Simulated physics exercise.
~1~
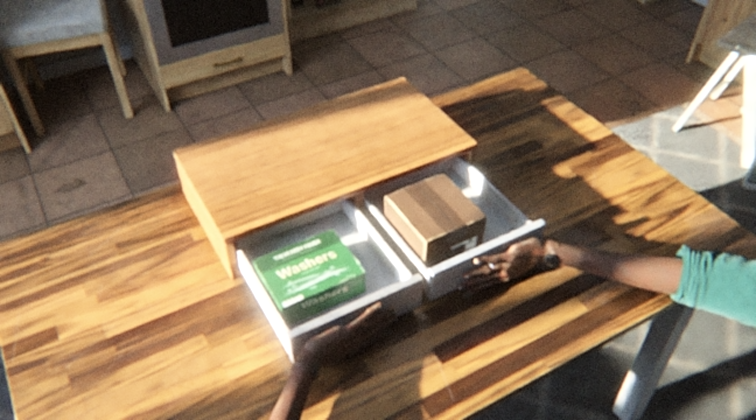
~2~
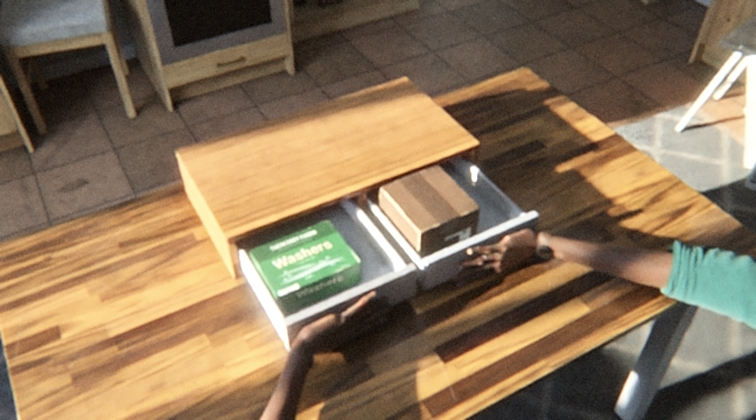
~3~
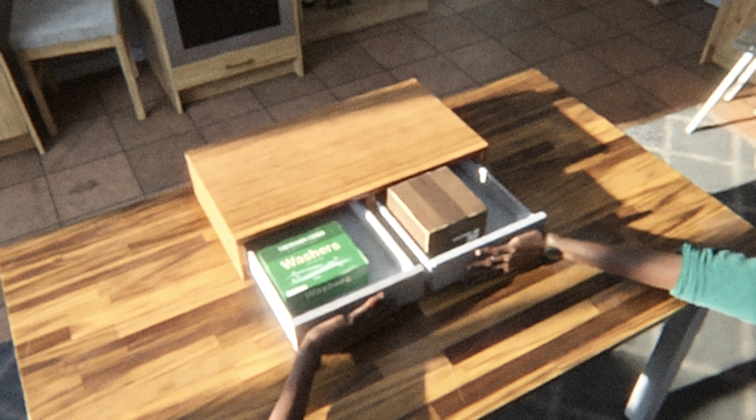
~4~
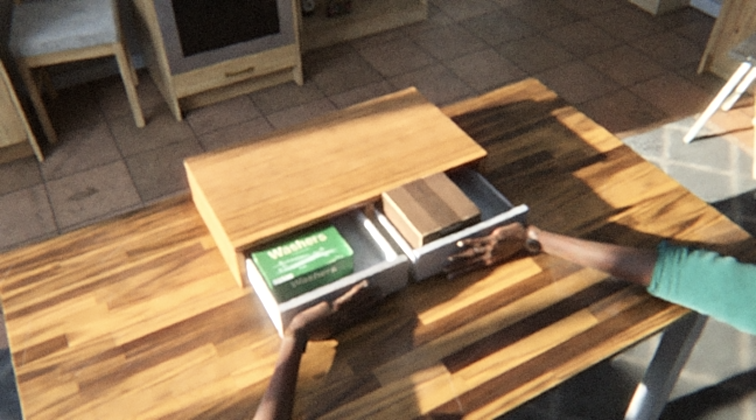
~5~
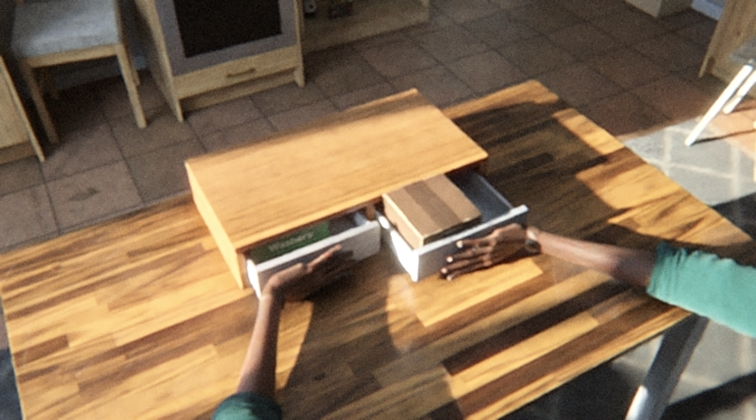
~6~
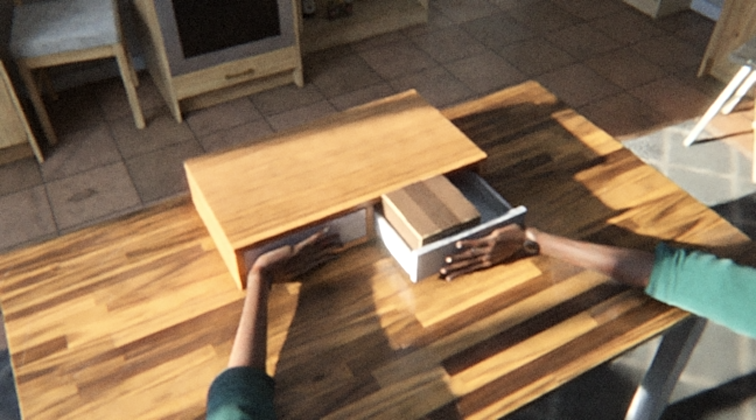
In a sunlit room with a tiled floor, a slightly swaying view looks down on a striped wooden table holding a low wooden cabinet with two white drawers pulled open. A green box labelled Washers sits in the left drawer and a brown box in the right, with a hand at each drawer front. The hands begin pushing, and both drawers start inward. The right drawer soon stops, still ajar, while the left keeps sliding and its green box disappears under the top. Finally the left drawer is shut, and the right stays jammed open with the brown box showing.
